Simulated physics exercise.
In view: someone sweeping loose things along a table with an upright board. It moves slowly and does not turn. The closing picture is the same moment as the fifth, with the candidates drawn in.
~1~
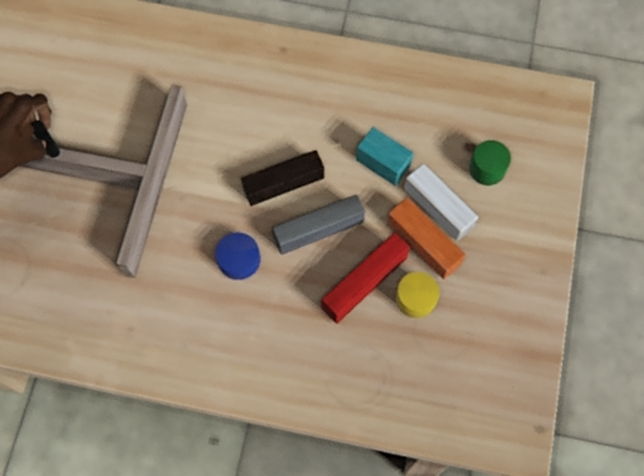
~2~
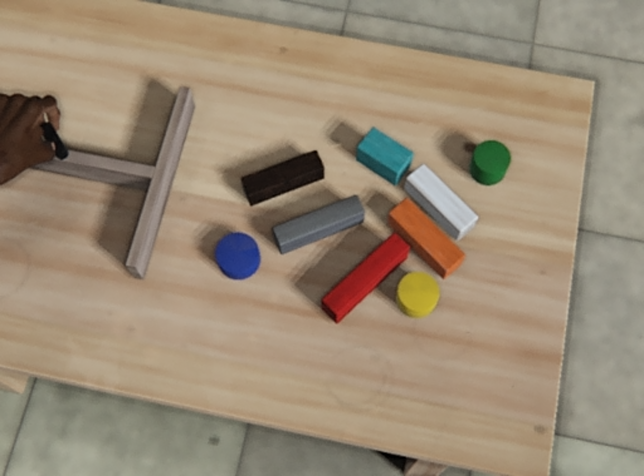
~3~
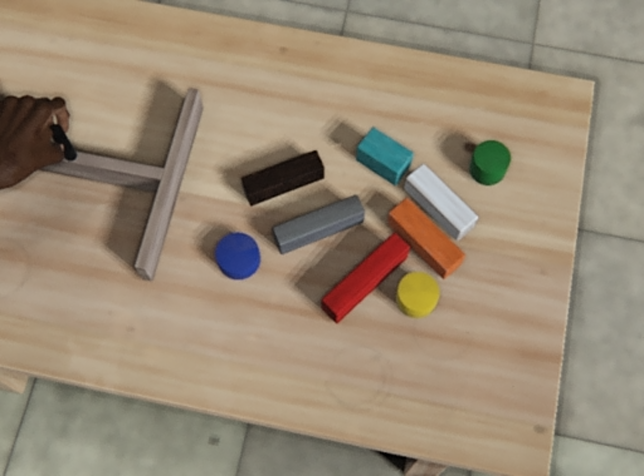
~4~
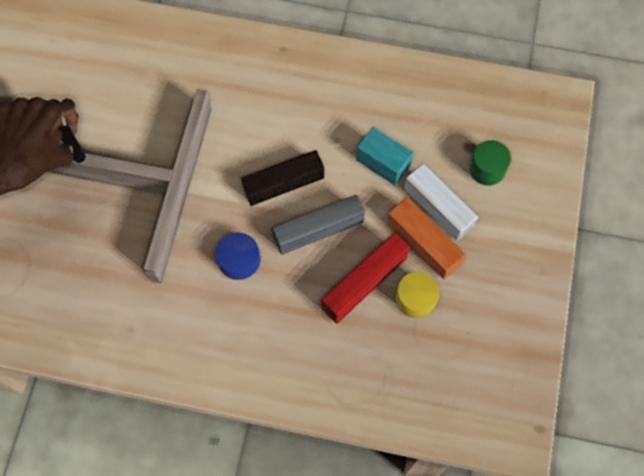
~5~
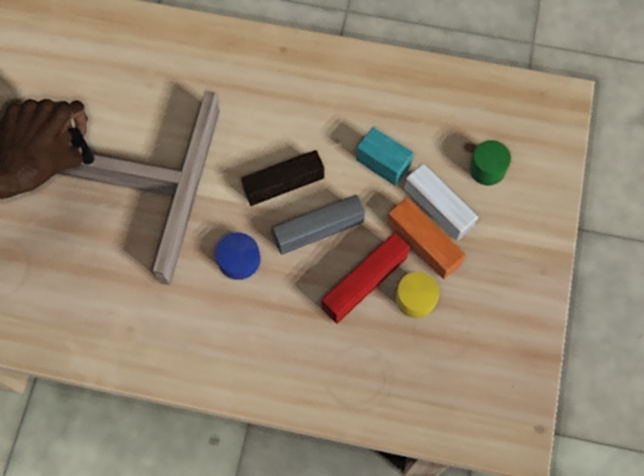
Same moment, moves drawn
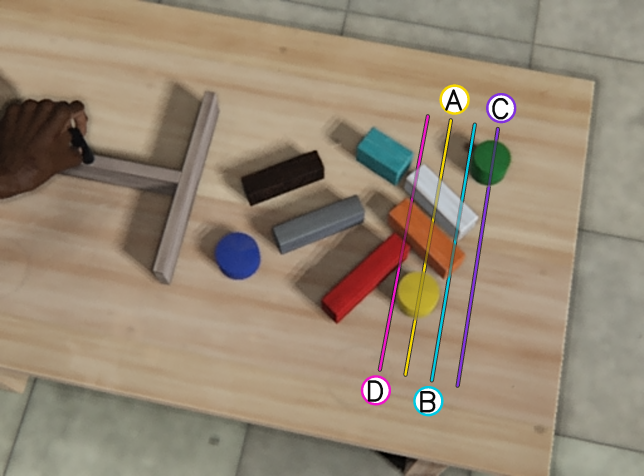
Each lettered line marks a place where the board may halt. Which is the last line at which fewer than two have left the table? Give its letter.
No farther than C.
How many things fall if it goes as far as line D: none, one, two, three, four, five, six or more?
By then, none.
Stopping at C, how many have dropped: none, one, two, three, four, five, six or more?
The count is none.
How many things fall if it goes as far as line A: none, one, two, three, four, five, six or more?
By then, none.
On the marked copy, A at (429, 241); B at (454, 246); C at (479, 250); D at (405, 236).
Following C. Soon after the start, board (289, 198); blue tin (302, 277); black bar (330, 177).
Later, board (396, 218); yellow tin (474, 307); orange bar (481, 263).
In the end, board (480, 235); yellow tin (558, 329); orange bar (563, 286); none fallen.
As for the rest, A is within the limit but short; B is within the limit but short; D is within the limit but short.
